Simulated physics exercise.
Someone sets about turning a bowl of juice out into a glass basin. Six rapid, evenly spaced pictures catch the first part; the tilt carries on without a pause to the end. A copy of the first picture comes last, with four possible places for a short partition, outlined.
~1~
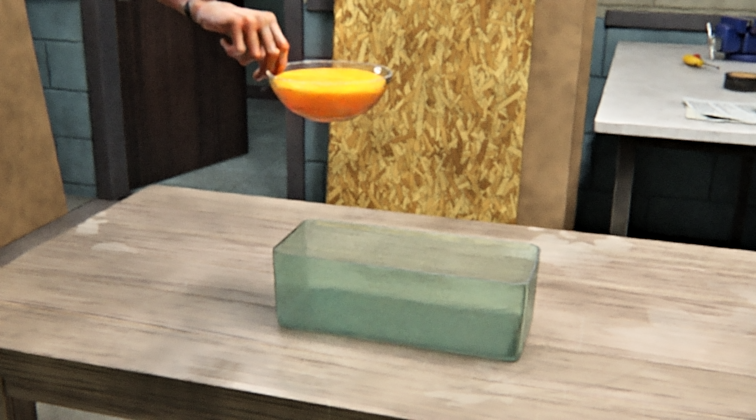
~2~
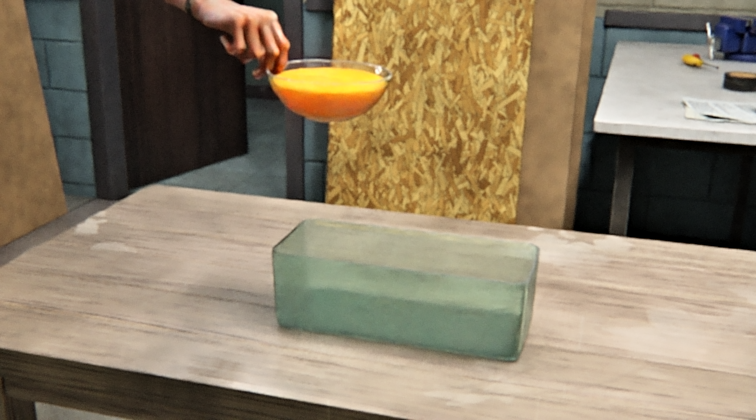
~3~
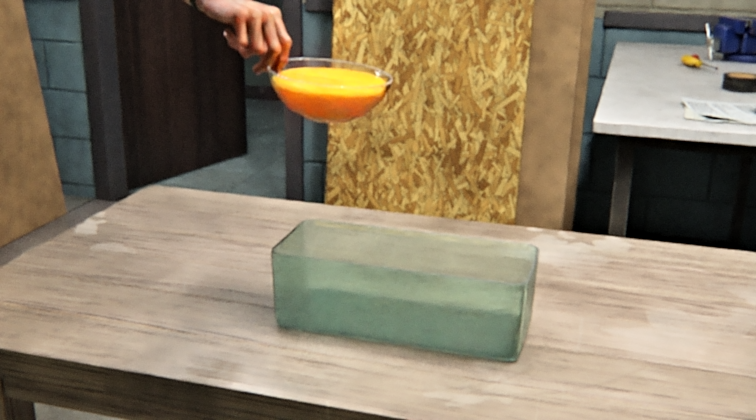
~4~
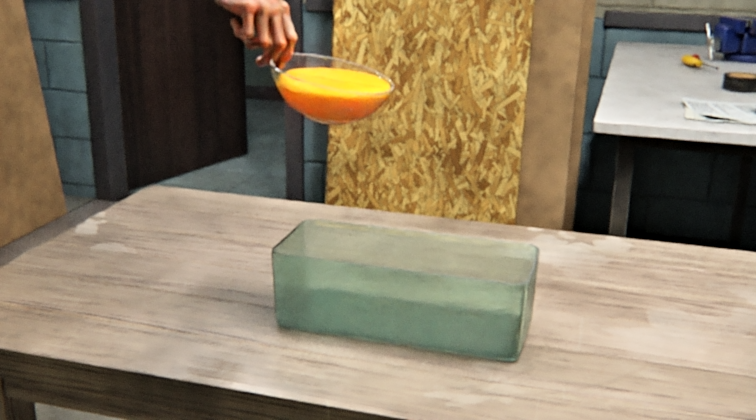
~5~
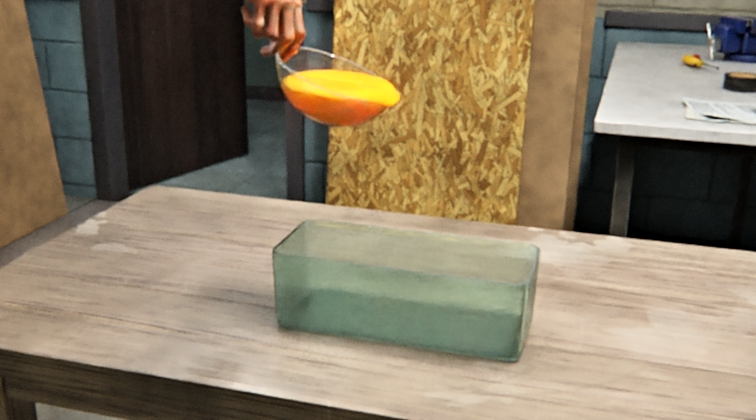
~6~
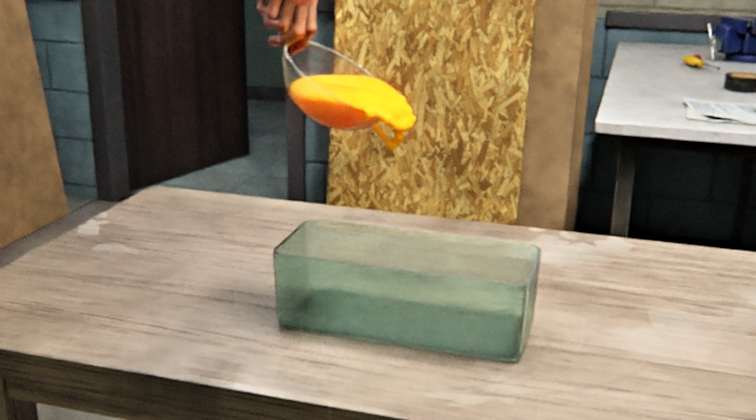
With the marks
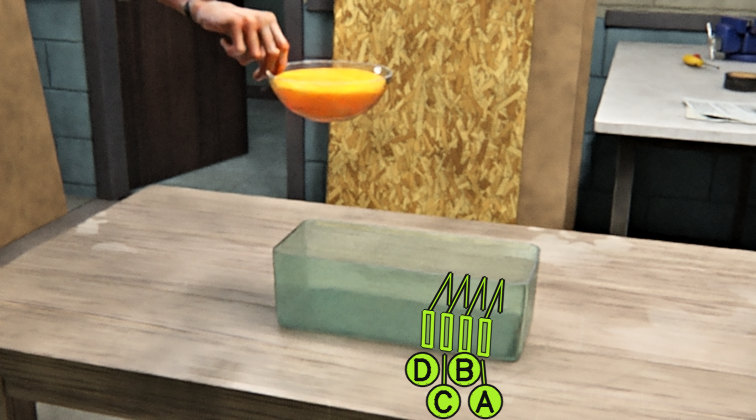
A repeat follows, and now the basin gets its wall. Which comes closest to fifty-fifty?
Go for D.
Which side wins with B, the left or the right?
The left one.
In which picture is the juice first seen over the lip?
In picture 5.
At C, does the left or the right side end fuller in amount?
The left side.
In lime, A at (482, 361); B at (463, 358); C at (444, 355); D at (426, 352).
If A is chosen, about 92 % ends left of the wall and 6 % right of it.
If B is chosen, about 94 % ends left of the wall and 4 % right of it.
If C is chosen, about 85 % ends left of the wall and 13 % right of it.
If D is chosen, about 51 % ends left of the wall and 47 % right of it.
